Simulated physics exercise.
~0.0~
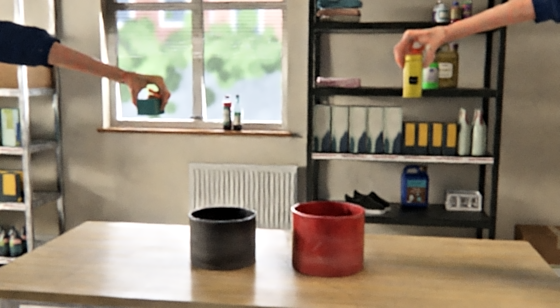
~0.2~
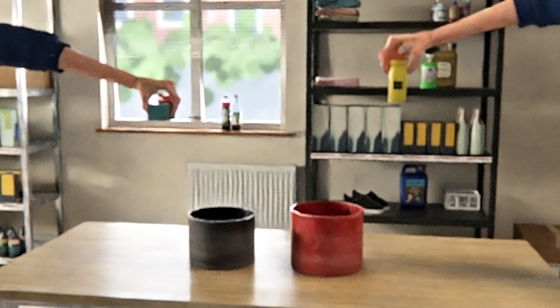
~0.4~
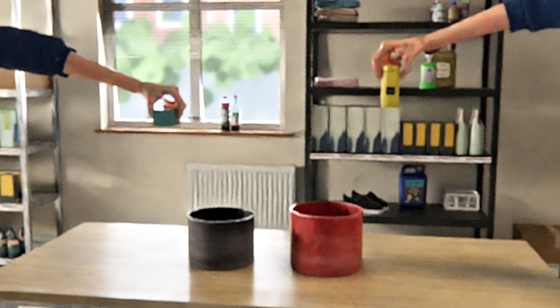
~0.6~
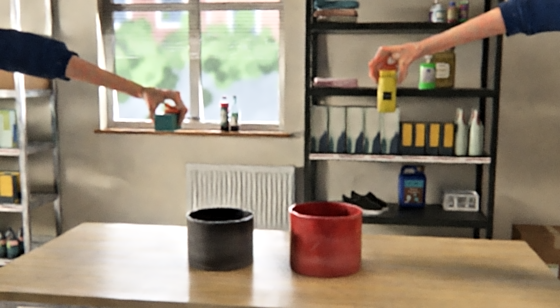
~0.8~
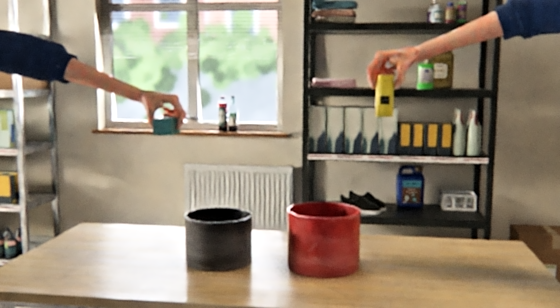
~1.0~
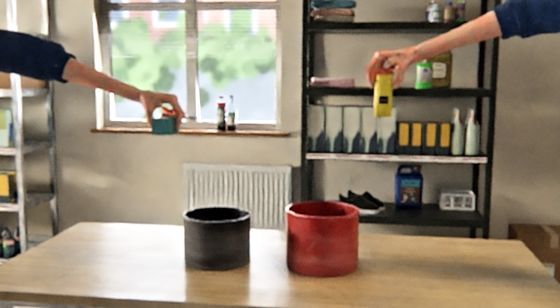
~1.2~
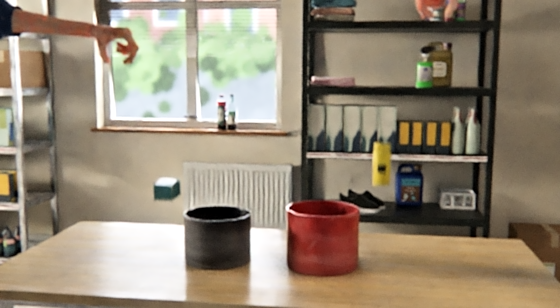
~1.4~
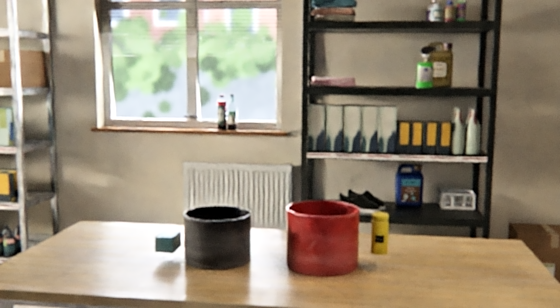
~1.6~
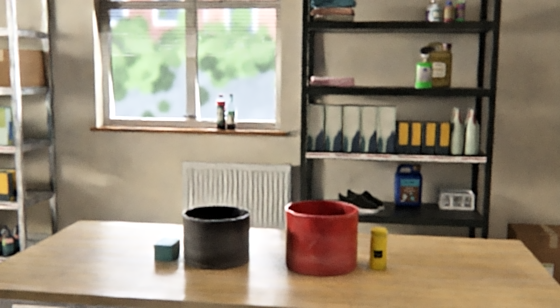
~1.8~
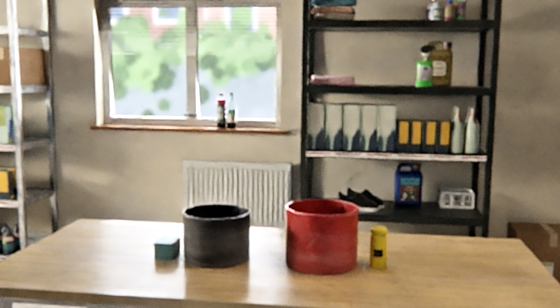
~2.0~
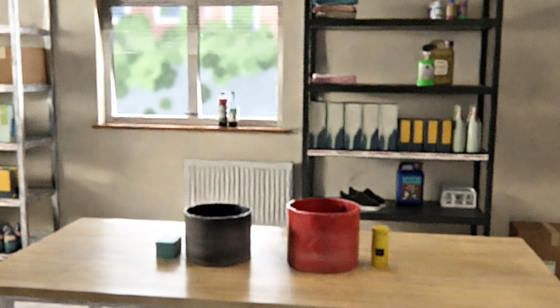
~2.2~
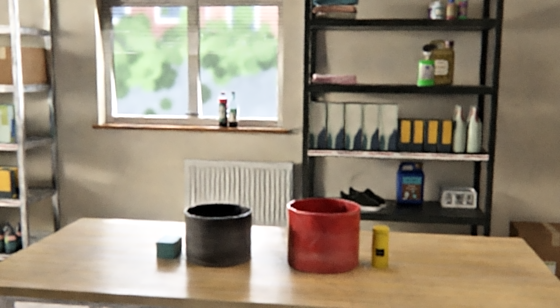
Two hands dropping a turquoise block and a yellow shaker, both missing the black and red buckets and landing on the table.
